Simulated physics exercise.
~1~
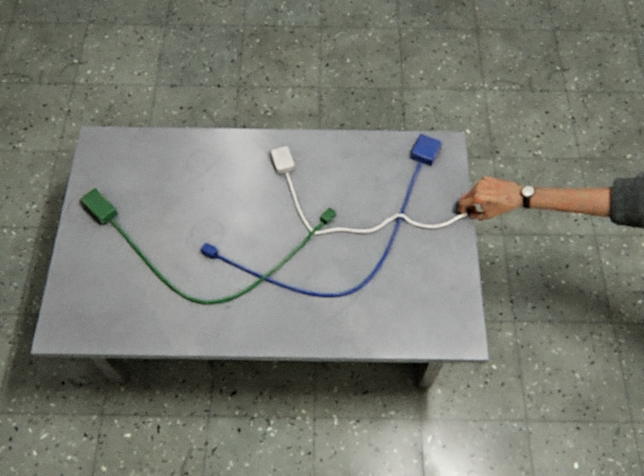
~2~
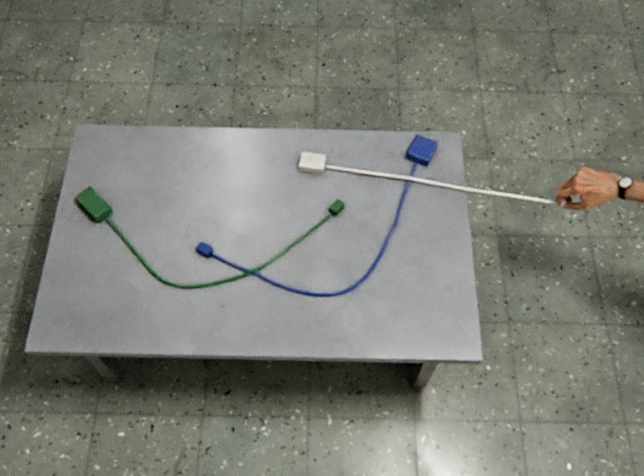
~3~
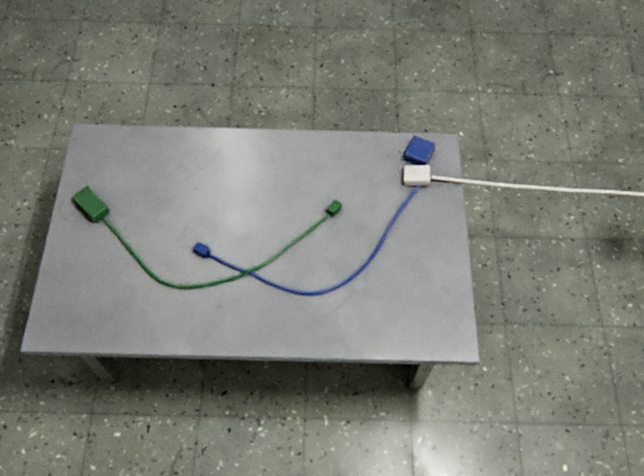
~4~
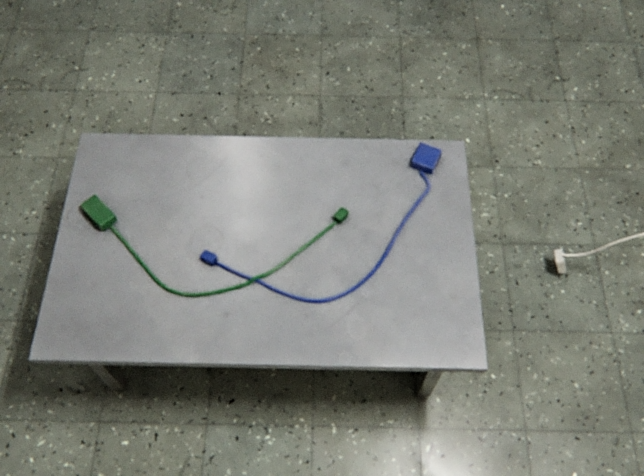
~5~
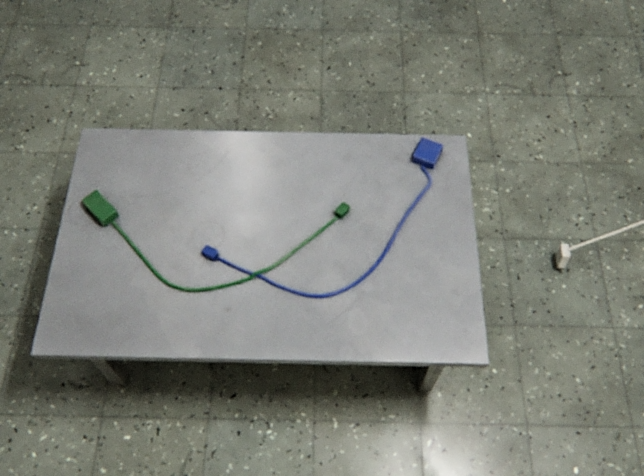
A hand pulls the white lead rightward until its charger slides off the grey table.
